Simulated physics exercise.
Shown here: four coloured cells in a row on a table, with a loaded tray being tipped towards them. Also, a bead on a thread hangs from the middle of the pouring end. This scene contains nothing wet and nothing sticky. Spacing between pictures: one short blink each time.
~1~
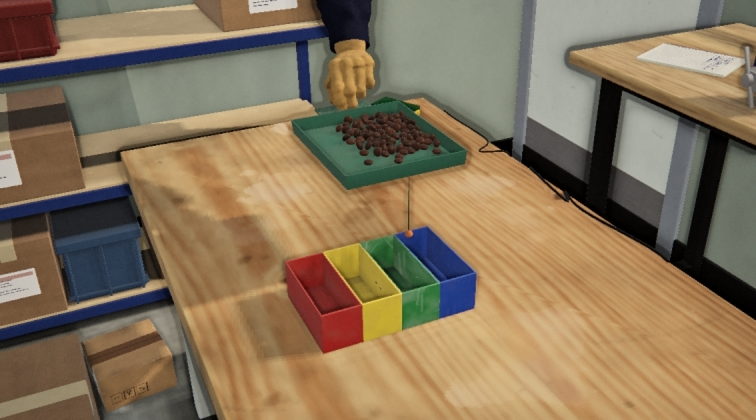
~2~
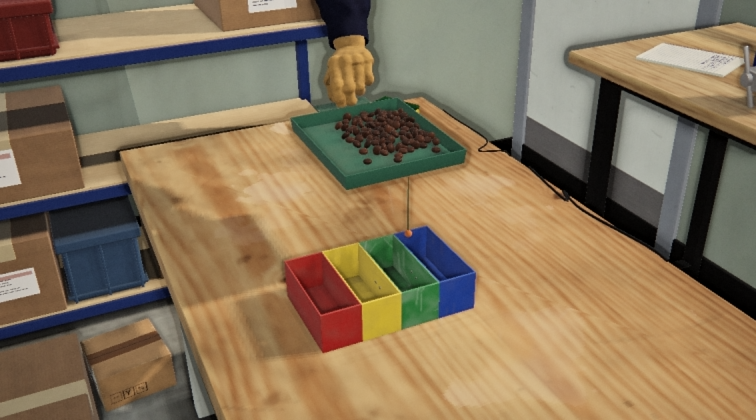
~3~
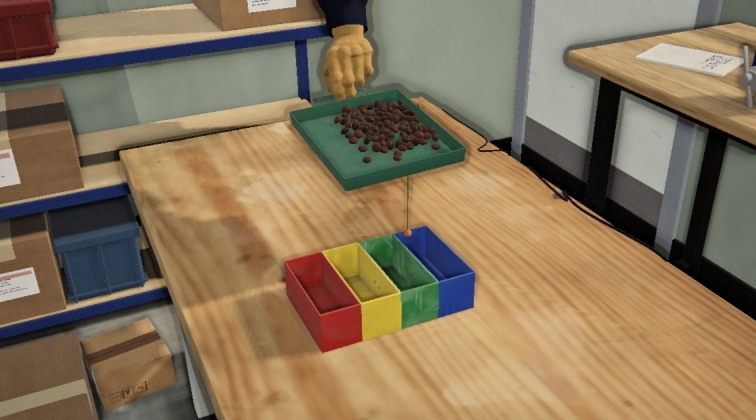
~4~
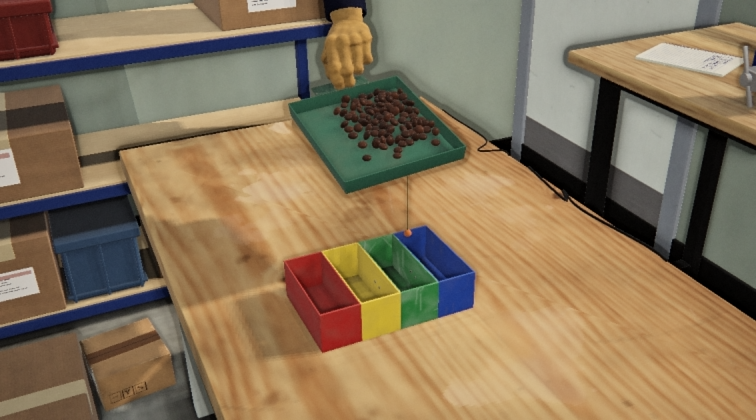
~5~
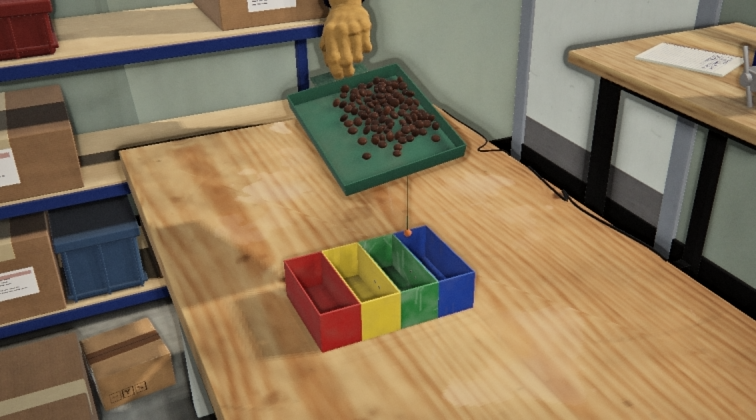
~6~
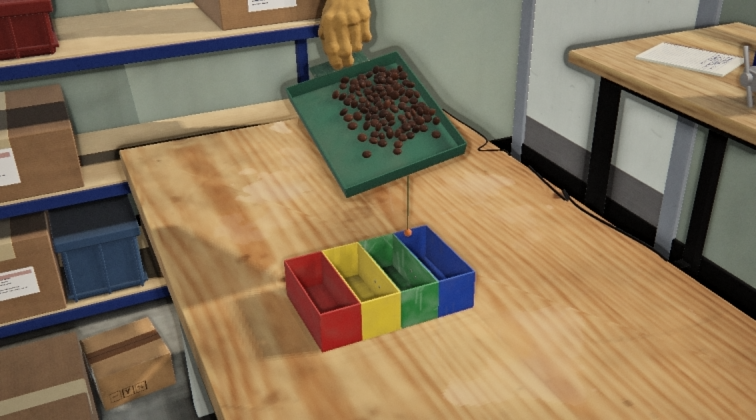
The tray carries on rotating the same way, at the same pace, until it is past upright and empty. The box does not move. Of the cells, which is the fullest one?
The yellow one.
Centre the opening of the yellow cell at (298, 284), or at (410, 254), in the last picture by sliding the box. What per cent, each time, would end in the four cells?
About 90% and about 70%.
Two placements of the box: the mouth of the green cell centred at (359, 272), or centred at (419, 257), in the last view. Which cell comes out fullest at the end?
First try: The green one; second try: That yellow cell.
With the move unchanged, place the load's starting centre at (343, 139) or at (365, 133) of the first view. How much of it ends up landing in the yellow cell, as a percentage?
Roughly 70 % and then 70 %.
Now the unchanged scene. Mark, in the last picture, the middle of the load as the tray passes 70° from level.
Check around (368, 177) in the last picture.
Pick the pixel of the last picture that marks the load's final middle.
Near (364, 298).
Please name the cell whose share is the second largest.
The answer would be the cell in green.
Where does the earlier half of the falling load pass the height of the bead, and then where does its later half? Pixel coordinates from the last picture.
First close to (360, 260), next close to (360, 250).
Just after the last frame, tray tipped steeply; the larger part on the tray; just a few in the yellow cell; just a few in the red cell; just a few in the green cell; about a tenth falling or outside the box.
A moment on, tray tipped past a quarter turn; roughly a quarter on the tray; roughly half in the yellow cell; about a tenth in the green cell; about a tenth in the red cell; about a tenth falling or outside the box.
Further on, tray tipped past a quarter turn; roughly two thirds in the yellow cell; roughly a quarter in the green cell; about a tenth in the red cell; just a few in the blue cell; just a few falling or outside the box.
When it is over, tray tipped past a quarter turn; roughly two thirds in the yellow cell; roughly a quarter in the green cell; about a tenth in the red cell; just a few in the blue cell; just a few outside the box.
